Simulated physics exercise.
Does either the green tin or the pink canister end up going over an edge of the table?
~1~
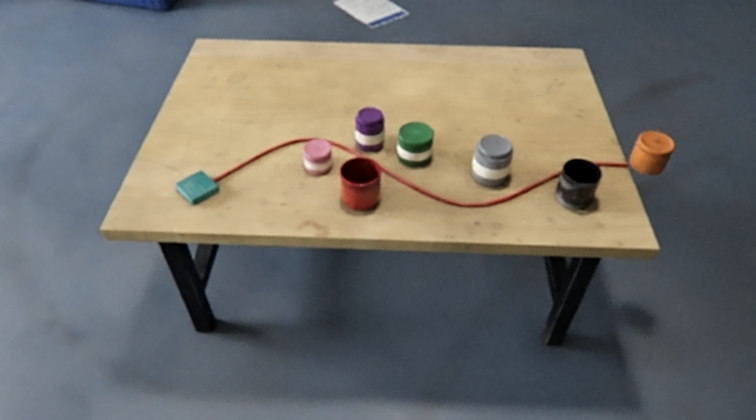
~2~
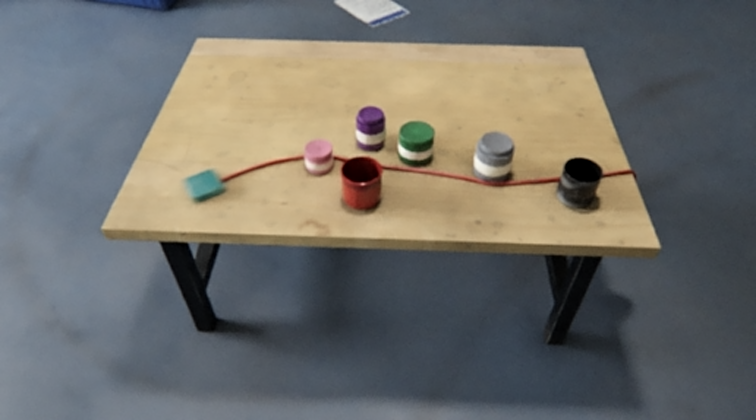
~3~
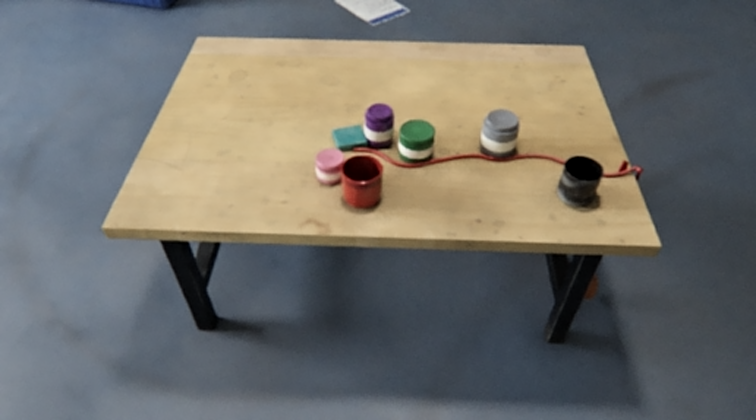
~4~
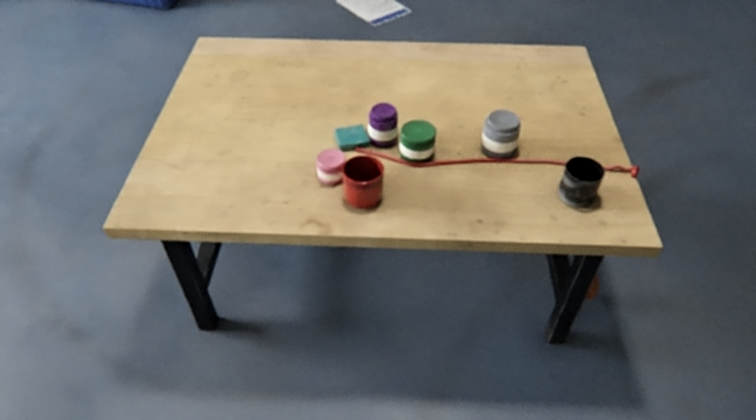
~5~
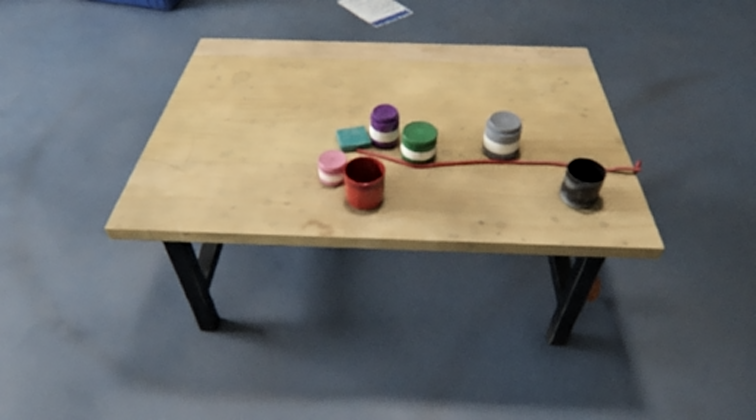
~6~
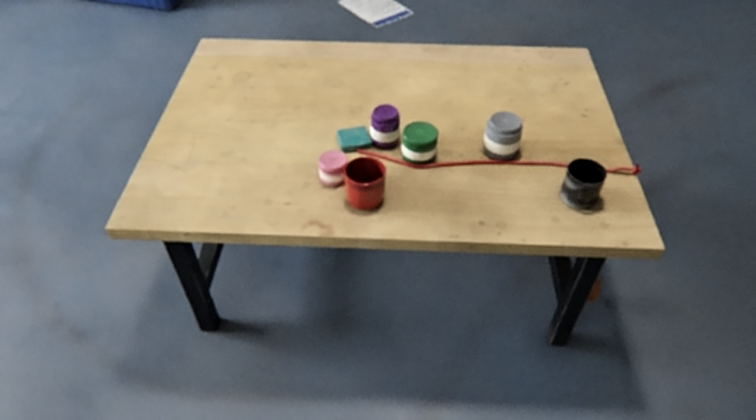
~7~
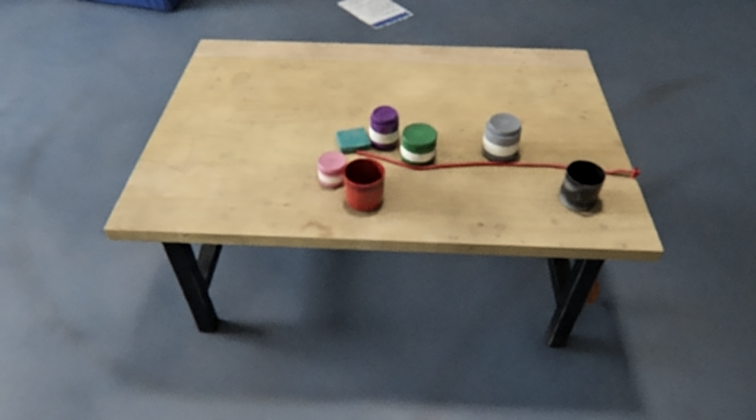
No, both the green tin and the pink canister are still on the tabletop at the end. The pink one only shifts slightly.
